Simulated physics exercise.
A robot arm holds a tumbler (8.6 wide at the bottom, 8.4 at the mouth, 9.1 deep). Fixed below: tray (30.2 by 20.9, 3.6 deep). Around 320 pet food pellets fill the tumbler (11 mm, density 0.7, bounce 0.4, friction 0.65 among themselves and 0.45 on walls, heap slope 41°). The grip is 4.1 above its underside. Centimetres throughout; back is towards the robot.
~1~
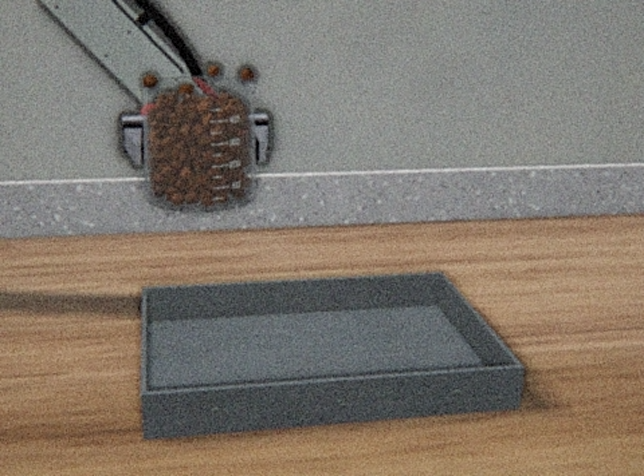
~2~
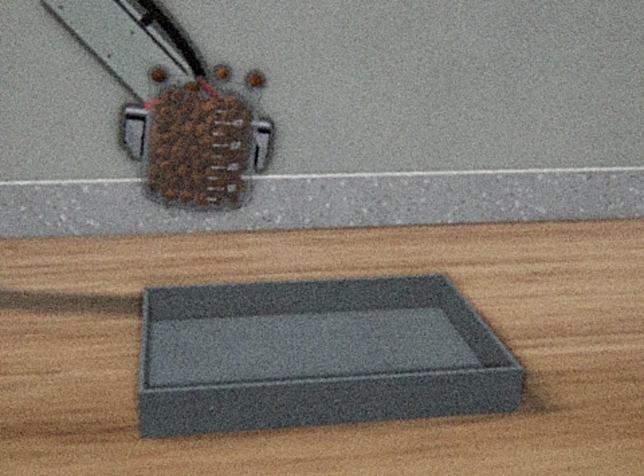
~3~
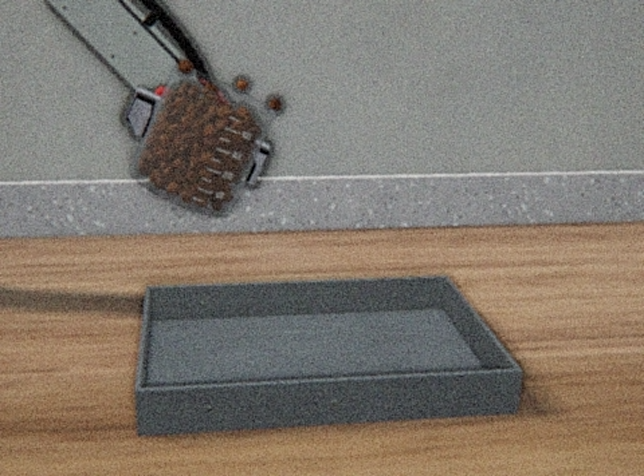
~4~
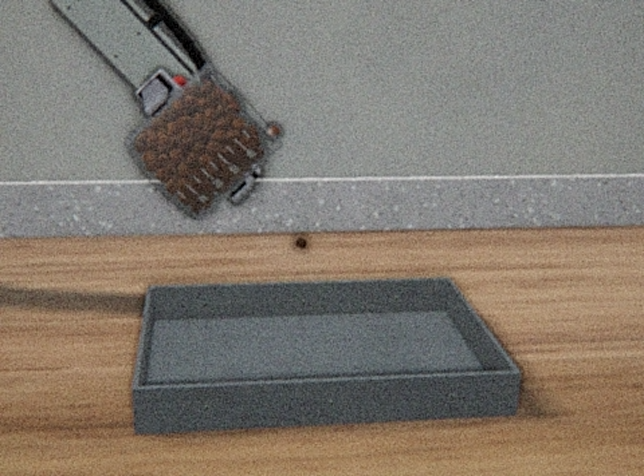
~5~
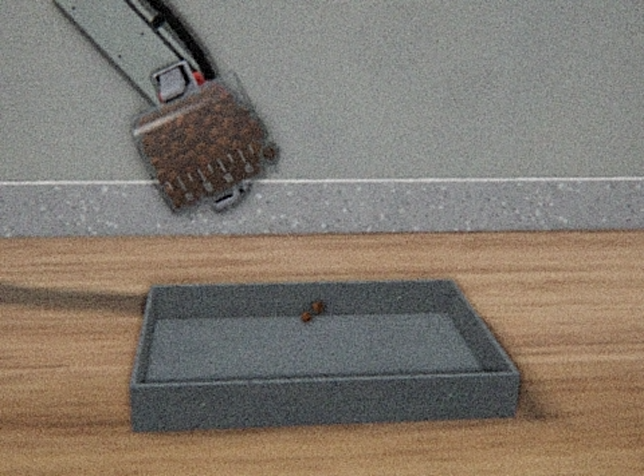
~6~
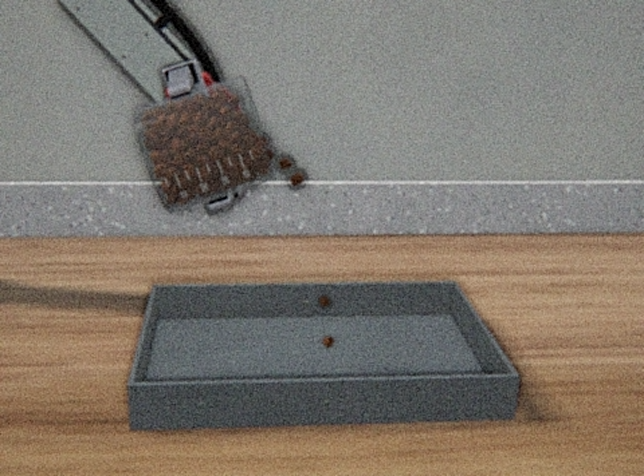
At first, a robot arm holds an upright, clear tumbler heaped with brown pellets above an empty gray tray on a wooden surface. The arm then tilts the tumbler steeply to the right, and a few pellets drop from it into the tray while most stay inside.
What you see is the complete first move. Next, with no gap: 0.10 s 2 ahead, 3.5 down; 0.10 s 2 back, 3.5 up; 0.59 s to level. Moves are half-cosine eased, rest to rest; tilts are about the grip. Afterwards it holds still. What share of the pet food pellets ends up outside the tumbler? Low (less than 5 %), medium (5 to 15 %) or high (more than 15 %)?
A medium share, 5 to 15 %, ends outside the tumbler.
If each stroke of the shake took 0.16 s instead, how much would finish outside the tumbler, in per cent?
It would be near 5 per cent.
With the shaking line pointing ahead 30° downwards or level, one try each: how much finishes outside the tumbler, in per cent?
About 20 and 35 per cent.
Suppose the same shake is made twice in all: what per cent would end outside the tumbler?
Then about 15 per cent.
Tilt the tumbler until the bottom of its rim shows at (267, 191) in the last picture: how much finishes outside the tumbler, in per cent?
About 20 per cent.
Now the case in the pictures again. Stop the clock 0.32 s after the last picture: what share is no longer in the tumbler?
Some 10 per cent.
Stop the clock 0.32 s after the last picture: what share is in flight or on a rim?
Some 4 per cent.
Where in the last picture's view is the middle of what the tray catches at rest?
Near (368, 354).
Then, 0.32 s later, tilted 65° forward, highest piece 23 above the table; 298 in the tumbler, 13 in the tray, 14 in flight or on a rim.
Then, 0.63 s later, tilted 12° forward, highest piece 25 above the table; 294 in the tumbler, 30 in the tray, 1 in flight or on a rim.
Then, 0.99 s later, level, highest piece 26 above the table; 294 in the tumbler, 31 in the tray.
Then, 2.04 s later, level, highest piece 26 above the table; 294 in the tumbler, 31 in the tray.
At rest, 294 in the tumbler, 31 in the tray. That is 10 % outside the tumbler.
